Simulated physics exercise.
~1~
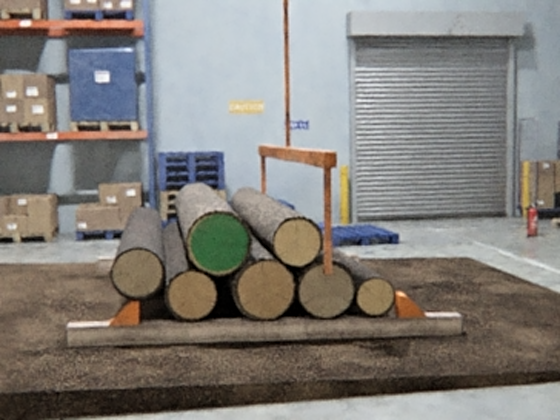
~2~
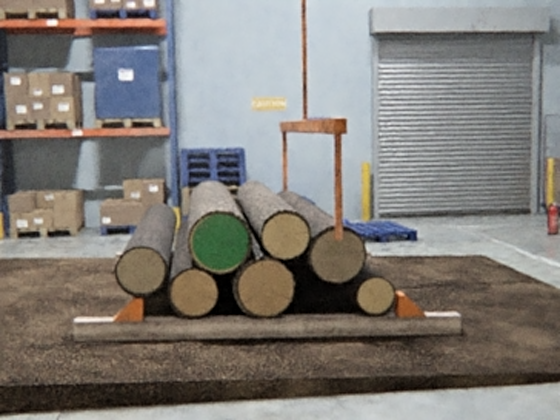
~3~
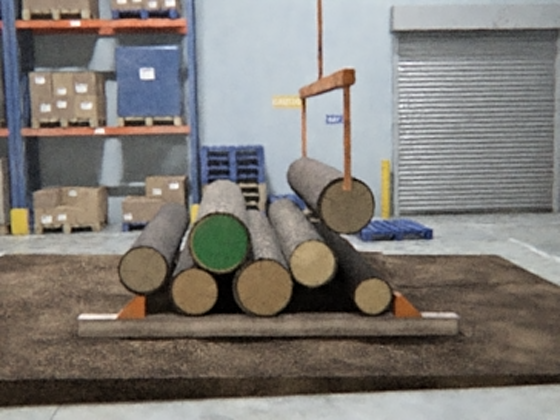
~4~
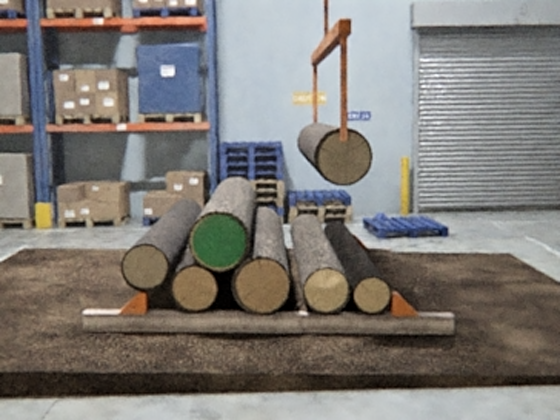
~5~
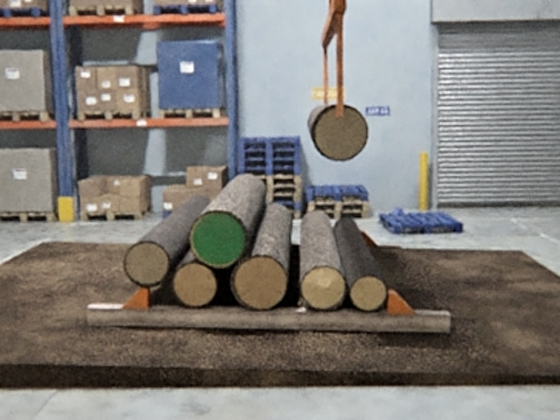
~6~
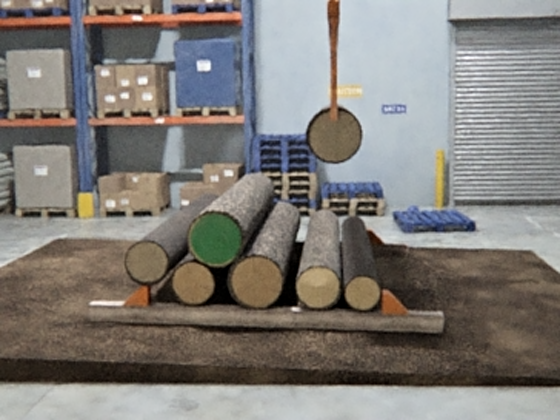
An orange hoist lifted a log off the right side of a stacked pile and held it hanging in the air, while one log beneath settled lower and the green-faced log stayed put on top of the others.
